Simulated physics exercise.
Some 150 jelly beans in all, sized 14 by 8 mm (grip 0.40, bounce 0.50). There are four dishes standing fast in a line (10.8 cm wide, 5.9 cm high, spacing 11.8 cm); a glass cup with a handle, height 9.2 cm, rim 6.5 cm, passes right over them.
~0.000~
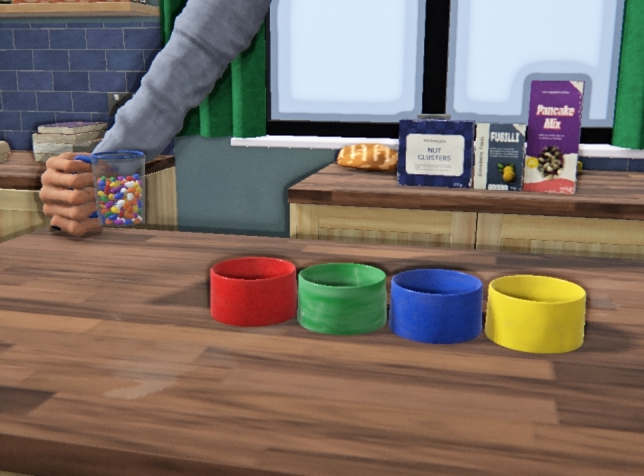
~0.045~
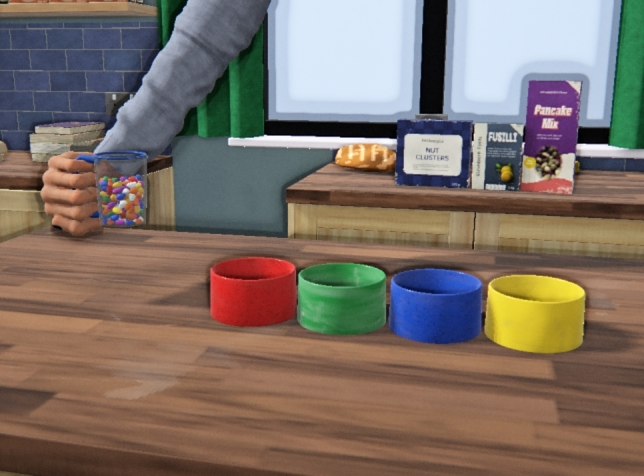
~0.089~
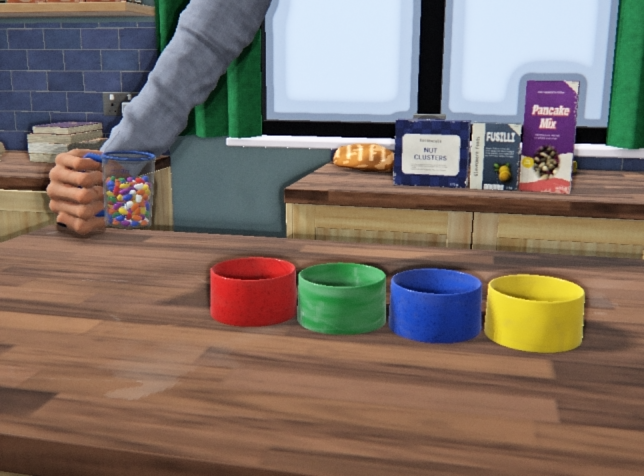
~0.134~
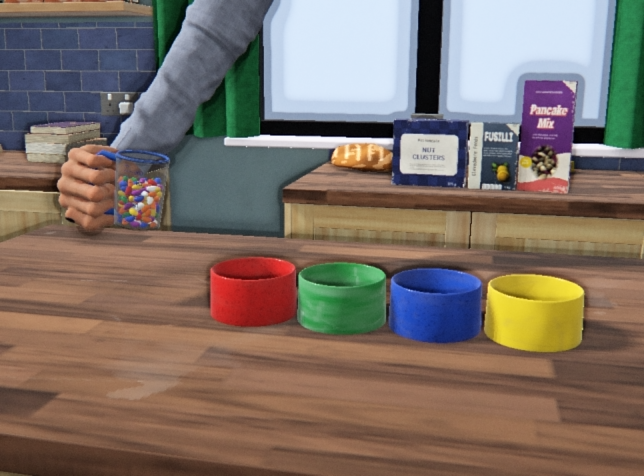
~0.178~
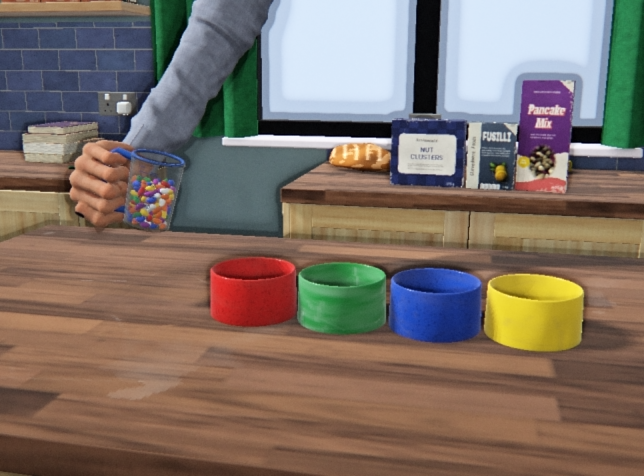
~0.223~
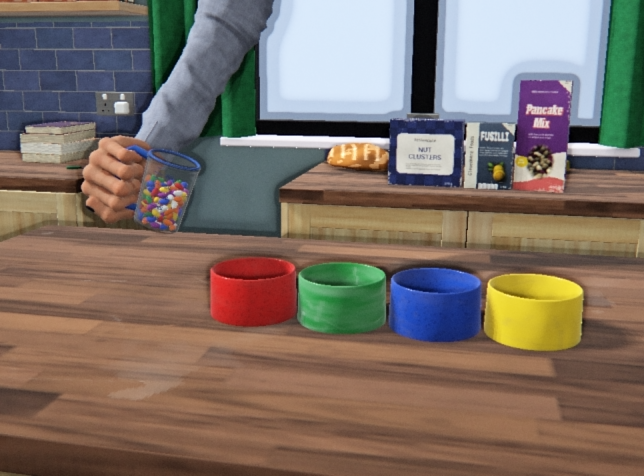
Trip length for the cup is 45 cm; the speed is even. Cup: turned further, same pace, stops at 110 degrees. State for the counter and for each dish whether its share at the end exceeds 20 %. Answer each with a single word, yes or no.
Red no, blue no, green no, yellow yes, counter no.
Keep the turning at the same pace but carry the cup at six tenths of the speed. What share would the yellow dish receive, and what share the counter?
Shares: Yellow 10, counter 10.
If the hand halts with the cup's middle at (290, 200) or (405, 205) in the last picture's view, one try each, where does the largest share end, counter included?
I'd expect green to win the first try and blue the second.
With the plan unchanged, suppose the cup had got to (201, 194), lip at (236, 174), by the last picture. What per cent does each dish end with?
Then red 0, blue 0, green 0, and yellow 100.
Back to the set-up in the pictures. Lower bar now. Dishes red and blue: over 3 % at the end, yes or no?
For the red dish, no, it doesn't; for the blue dish, yes, it does.
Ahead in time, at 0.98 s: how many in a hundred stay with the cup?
My estimate is about 95 per cent.
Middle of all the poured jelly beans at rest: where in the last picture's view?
Near (536, 322).
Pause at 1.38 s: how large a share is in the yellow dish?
I'd say around 80 per cent.
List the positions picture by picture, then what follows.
The first frame shows cup at (120, 189), tilt 0 degrees, lip at (140, 156), moved 0.0 cm; middle of the pieces at (123, 199); red dish at (254, 269); green dish at (342, 275); blue dish at (437, 282); yellow dish at (537, 289).
The second frame shows cup at (122, 190), tilt 1 degrees, lip at (143, 157), moved 0.3 cm; middle of the pieces at (124, 200).
The third frame shows cup at (129, 190), tilt 4 degrees, lip at (152, 158), moved 1.3 cm; middle of the pieces at (131, 200).
The fourth frame shows cup at (140, 191), tilt 9 degrees, lip at (166, 161), moved 3.0 cm; middle of the pieces at (141, 201).
The fifth frame shows cup at (152, 192), tilt 14 degrees, lip at (182, 165), moved 4.8 cm; middle of the pieces at (153, 202).
The sixth frame shows cup at (165, 192), tilt 19 degrees, lip at (197, 169), moved 6.6 cm; middle of the pieces at (165, 202); red dish at (253, 269); green dish at (342, 275); blue dish at (436, 281); yellow dish at (535, 287). The cup turns about 120 degrees a second and travels 41 cm a second.
After 0.67 s, tilt 73 degrees; cup holds 100 %.
After 0.98 s, tilt 108 degrees; cup holds 95 %, blue 5 %.
After 1.38 s, tilt 110 degrees; cup holds 5 %, blue 10 %, yellow 80 %.
In the end, at 2.0 s, red 0 %, blue 10 %, green 0 %, yellow 90 %, counter 0 %.
